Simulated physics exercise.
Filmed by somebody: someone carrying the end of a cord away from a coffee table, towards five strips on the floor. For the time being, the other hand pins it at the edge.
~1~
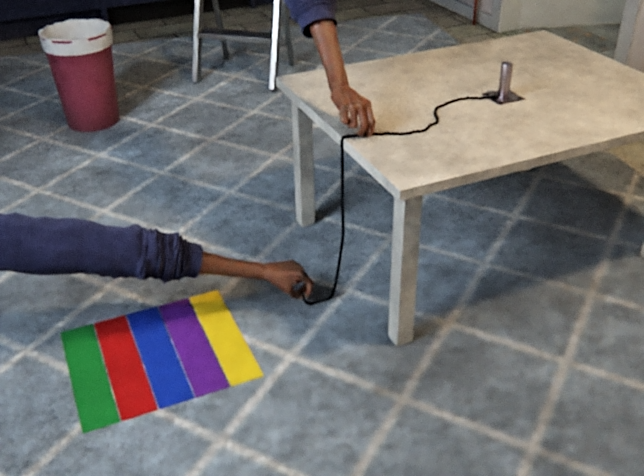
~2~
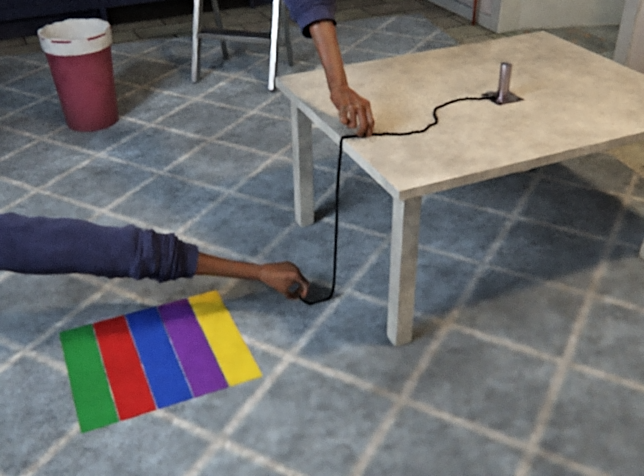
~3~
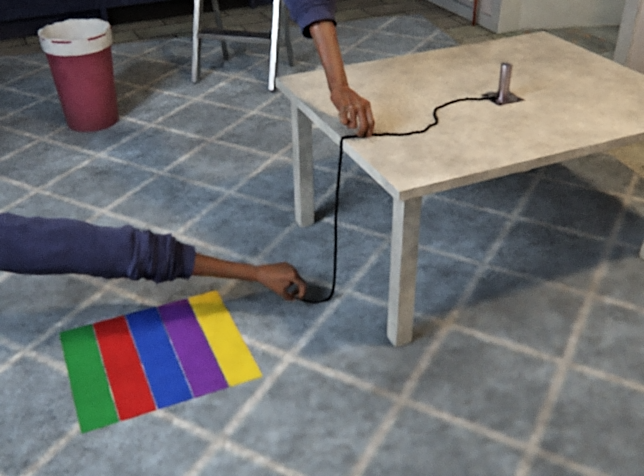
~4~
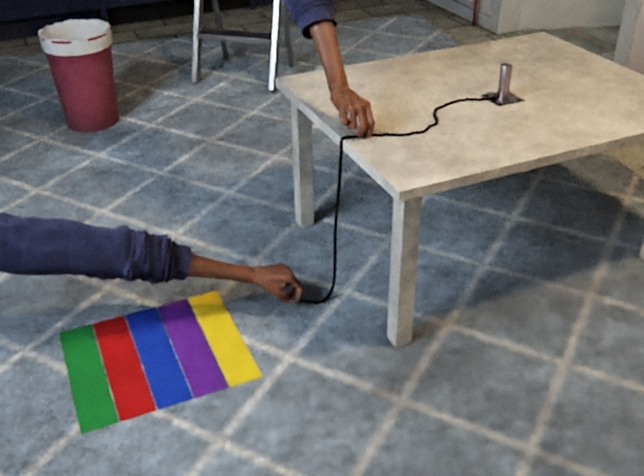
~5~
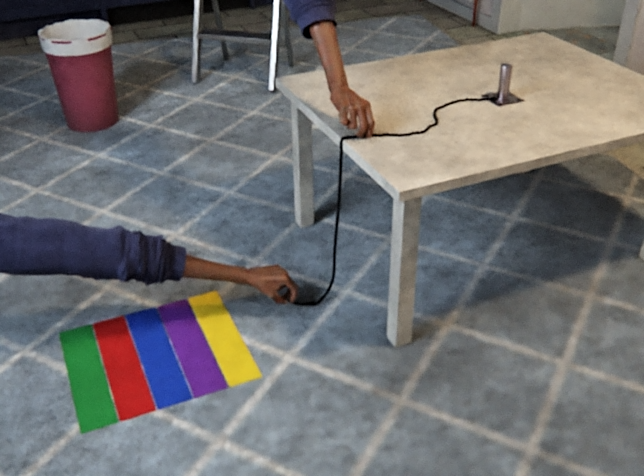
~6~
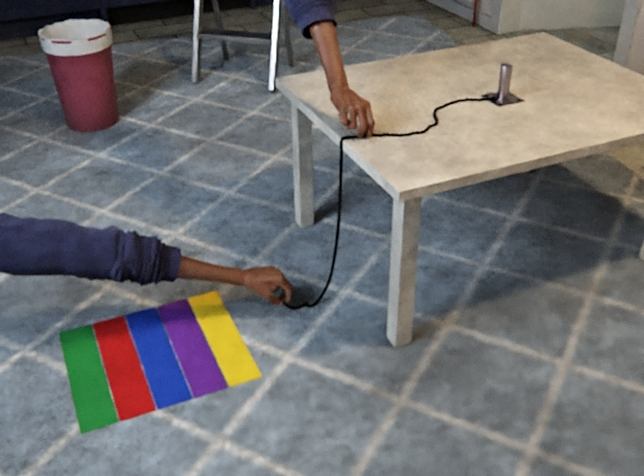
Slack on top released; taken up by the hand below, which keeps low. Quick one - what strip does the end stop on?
The blue strip.
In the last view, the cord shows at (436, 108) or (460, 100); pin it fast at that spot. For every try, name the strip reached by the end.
One at a time: Blue and blue.
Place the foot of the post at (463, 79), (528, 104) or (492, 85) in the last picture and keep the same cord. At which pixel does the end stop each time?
First close to (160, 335), next close to (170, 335), last close to (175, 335).
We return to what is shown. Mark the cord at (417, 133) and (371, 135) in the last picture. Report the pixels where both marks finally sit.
I'd say about (381, 129) for one and about (341, 145) for the other.
Early on, end near (225, 318); over yellow.
Midway, end near (179, 331); over purple.
At the end of the slack, end near (152, 339); over blue. It halts on the blue strip.
